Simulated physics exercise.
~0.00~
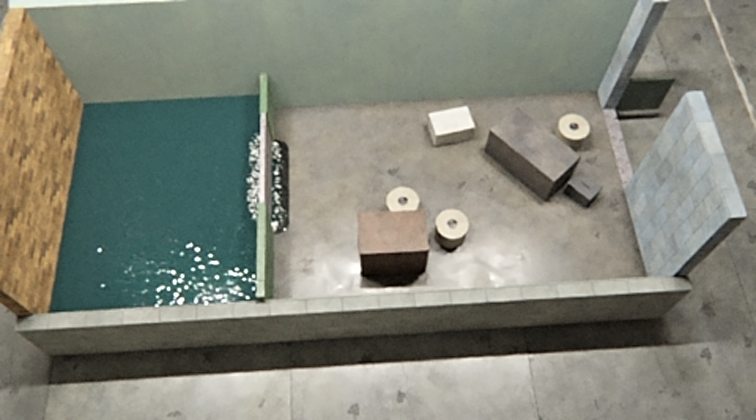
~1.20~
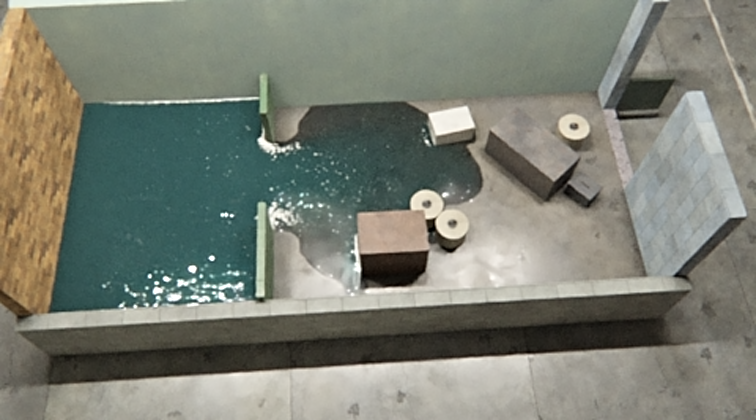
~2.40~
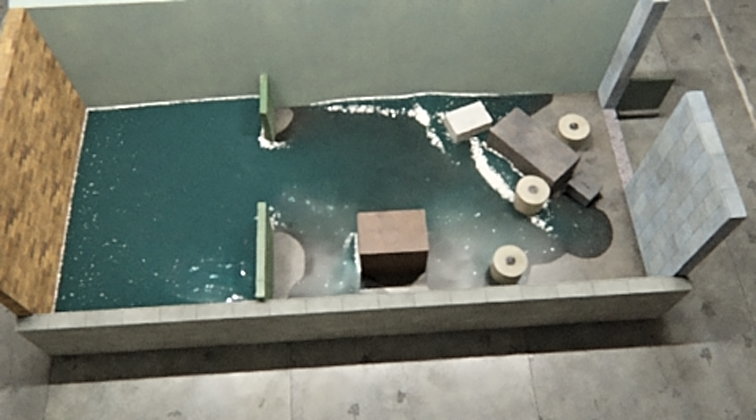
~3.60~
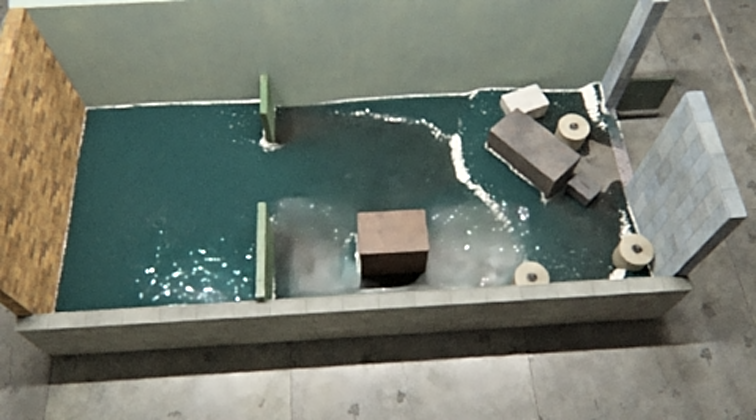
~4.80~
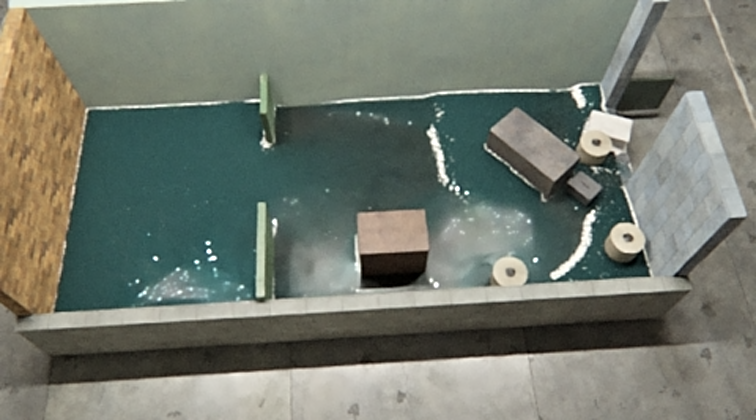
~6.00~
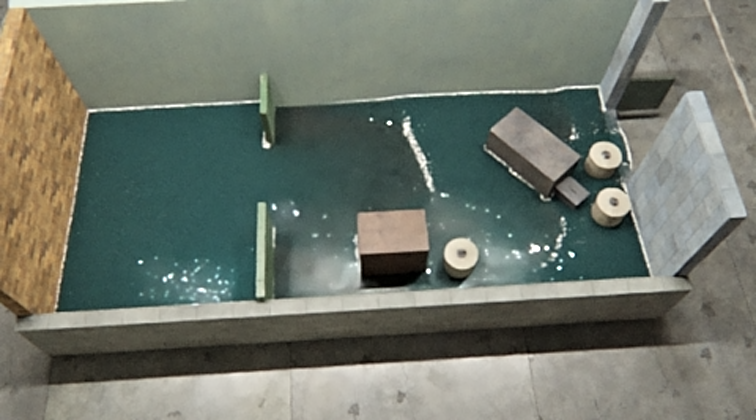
At first, dark green water fills the left side of a walled enclosure, held behind a green barrier, while round tubs and blocky crates stand on the dry floor to the right. The middle of the barrier opens and water spreads rightward, nudging one tub. As the flood widens, two tubs and the white crate are carried right. The white crate drifts past the large grey block toward the gap in the right wall, then disappears from view. One tub floats back left near the brown block, which stays put, while two others end close together by the right opening.
